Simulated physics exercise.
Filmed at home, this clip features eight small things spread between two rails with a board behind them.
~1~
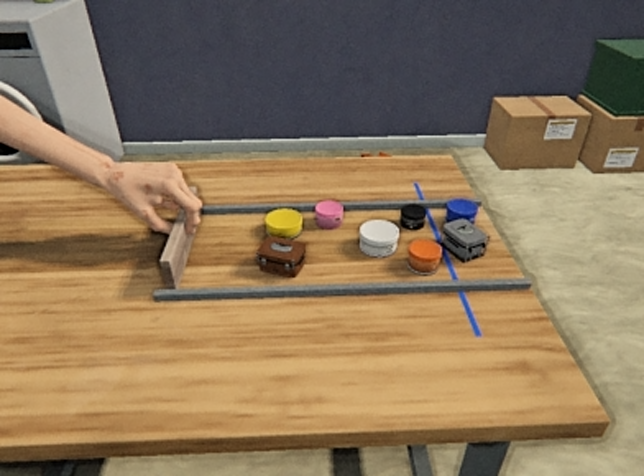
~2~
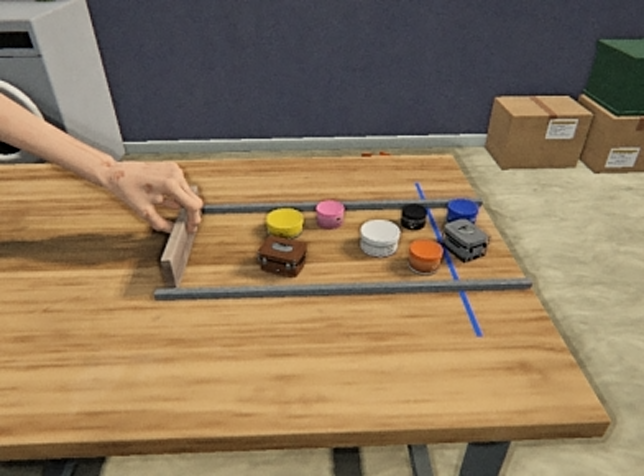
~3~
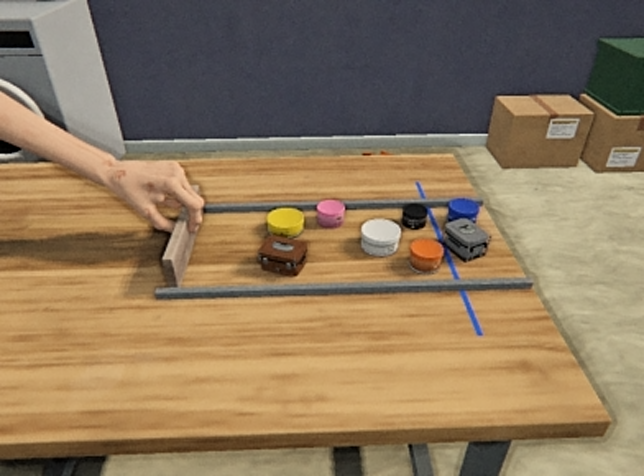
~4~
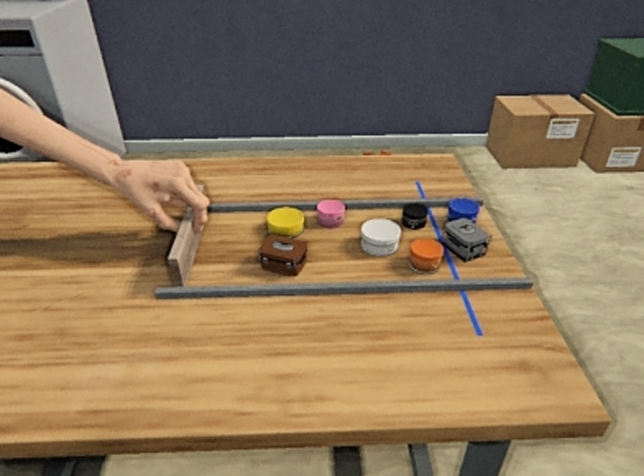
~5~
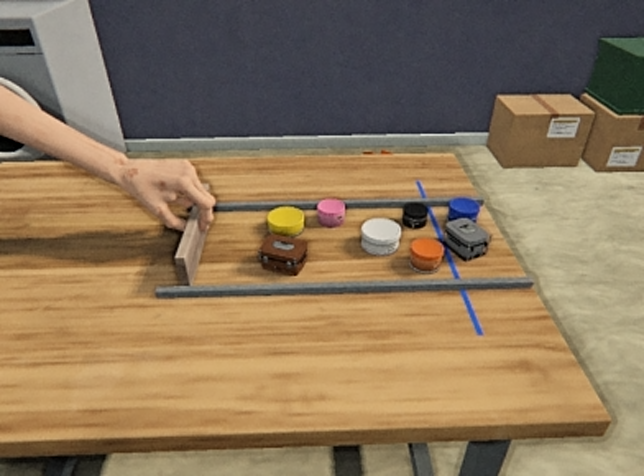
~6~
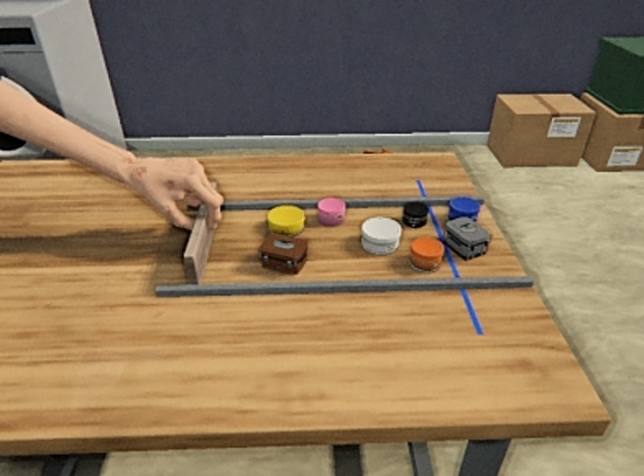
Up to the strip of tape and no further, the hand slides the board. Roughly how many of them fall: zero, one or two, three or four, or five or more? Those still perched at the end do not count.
The push knocks just one or two off.
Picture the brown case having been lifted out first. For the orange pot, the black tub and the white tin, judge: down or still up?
Orange pot: Still up; black tub: Still up; white tin: Still up.
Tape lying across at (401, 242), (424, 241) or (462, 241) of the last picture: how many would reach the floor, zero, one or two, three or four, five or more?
So in that order I'd say no fall at all; none; either three or four.
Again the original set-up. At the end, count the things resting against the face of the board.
Count recorded: 2.
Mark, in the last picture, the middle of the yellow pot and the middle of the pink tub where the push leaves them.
In order, first (456, 223), then (461, 206).
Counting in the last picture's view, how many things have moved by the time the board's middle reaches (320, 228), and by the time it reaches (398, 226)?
In order, the tallies are 3 and 8.
Soon after, none off yet; blue pot at rest near (463, 212); grey case at rest near (466, 238); black tub at rest near (415, 215).
Then, none off yet; blue pot at rest near (463, 212); grey case at rest near (466, 238); black tub moving near (422, 216).
By the end, the number that fall off is one or two; fallen, grey case and blue pot.
